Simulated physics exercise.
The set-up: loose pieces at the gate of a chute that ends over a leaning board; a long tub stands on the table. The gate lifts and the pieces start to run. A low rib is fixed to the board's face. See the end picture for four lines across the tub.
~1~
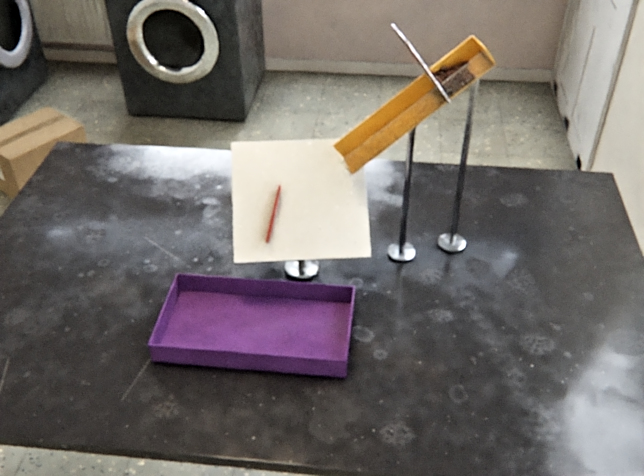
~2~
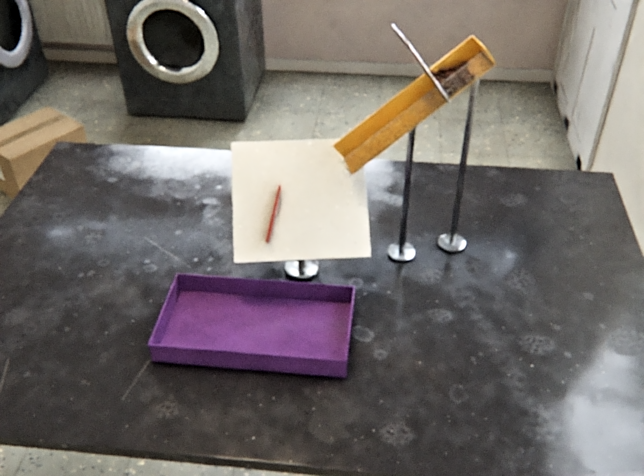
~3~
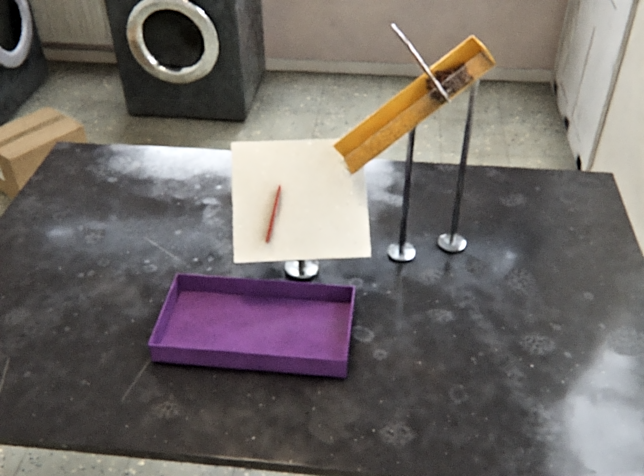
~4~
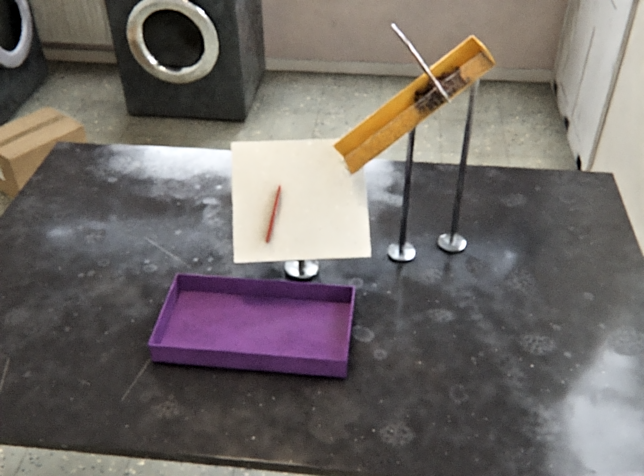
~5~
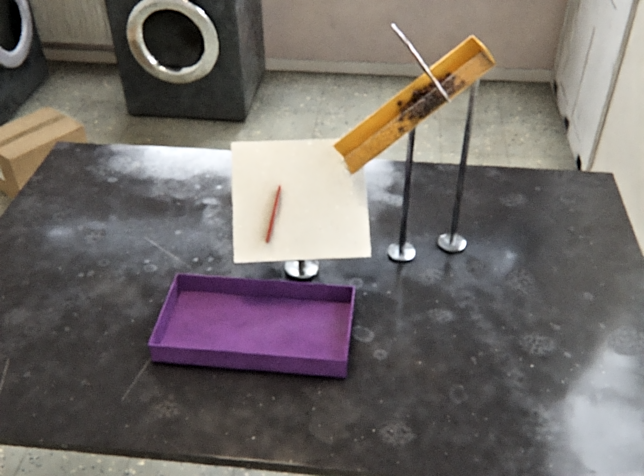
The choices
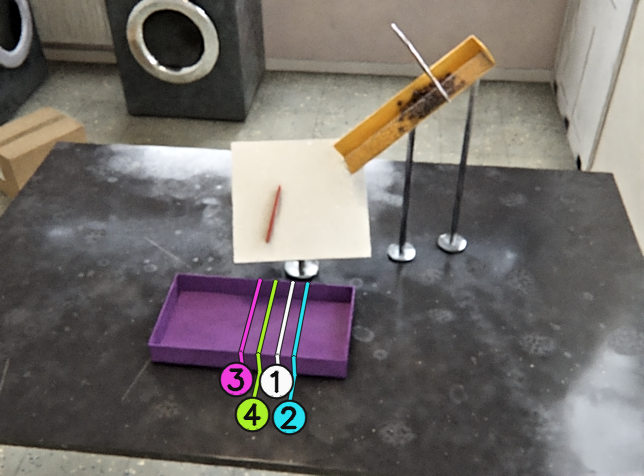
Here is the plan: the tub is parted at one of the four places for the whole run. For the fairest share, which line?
Best: 4.
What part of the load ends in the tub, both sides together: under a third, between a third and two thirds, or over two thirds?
Over two thirds.
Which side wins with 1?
The left side.
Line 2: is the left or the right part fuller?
Left.
On the marked copy, line 1 crosses the front rim at (277, 355); line 2 crosses the front rim at (293, 356); line 3 crosses the front rim at (241, 352); line 4 crosses the front rim at (258, 353).
With 1, of what is caught, most on the left of the divider, a small part on the right.
With 2, of what is caught, nearly all on the left of the divider, a small part on the right.
With 3, of what is caught, a small part on the left of the divider, most on the right.
With 4, of what is caught, about two thirds on the left of the divider, about a third on the right.
